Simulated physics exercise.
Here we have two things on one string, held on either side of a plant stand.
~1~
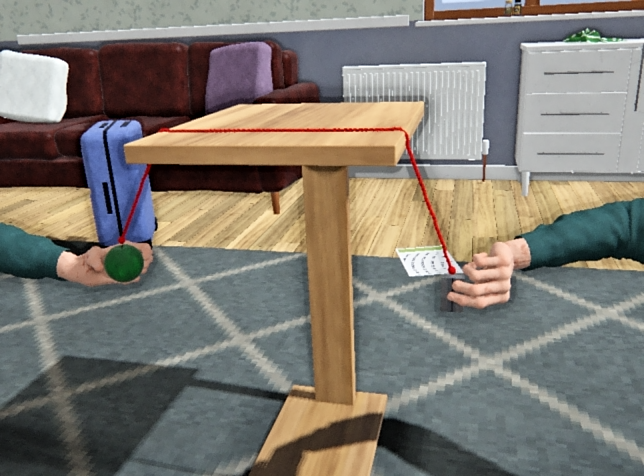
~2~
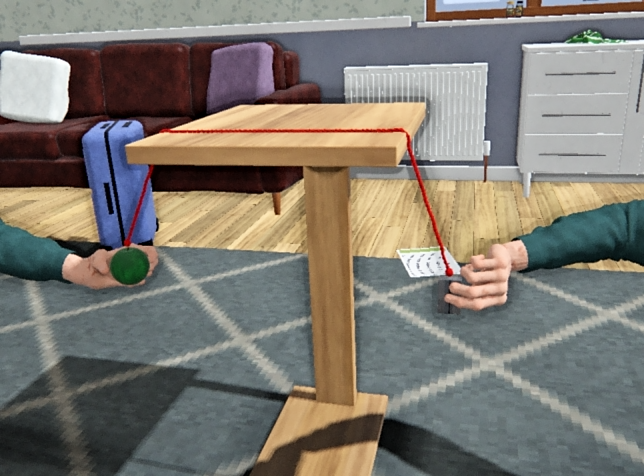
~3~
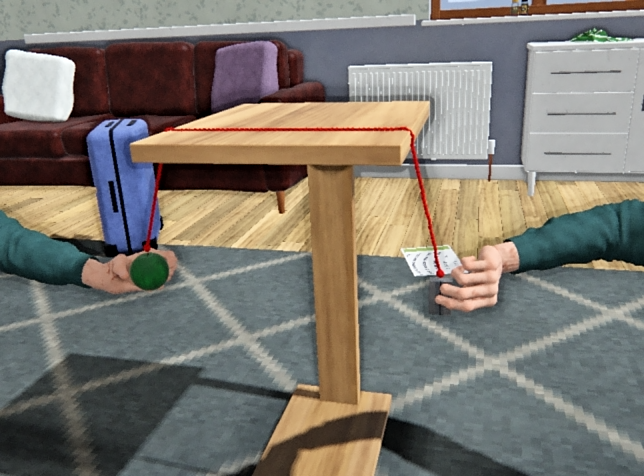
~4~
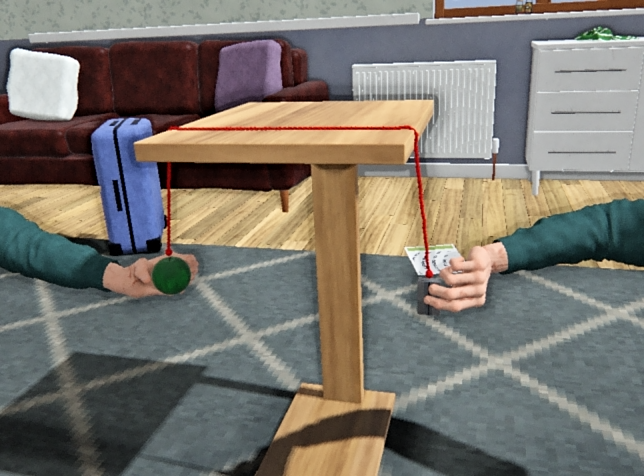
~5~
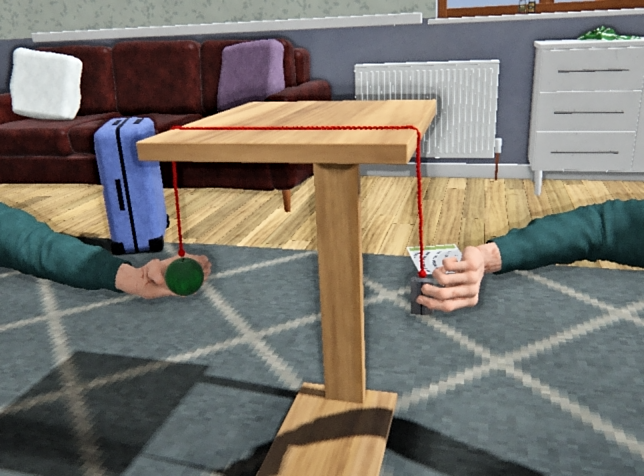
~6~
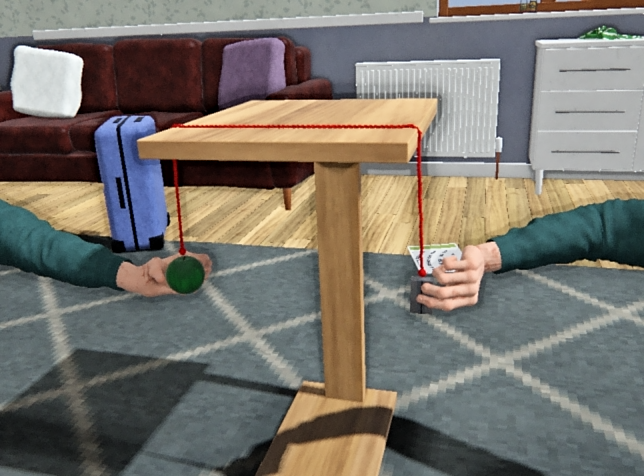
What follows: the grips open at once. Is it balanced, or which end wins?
As it turns out, the string goes down on the left.
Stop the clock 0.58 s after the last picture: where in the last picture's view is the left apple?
Close to (218, 464).
Then, 0.28 s later than the last view, left apple lower near (197, 357); right matchbox higher near (416, 191).
Then, 0.58 s later than the last view, left apple down on the floor near (219, 464); right matchbox pulled up onto the top.
Then, 0.86 s later than the last view, left apple down on the floor near (219, 467); right matchbox down on the floor.
Finally, left apple down on the floor near (219, 467); right matchbox down on the floor. The string sinks on the left side.
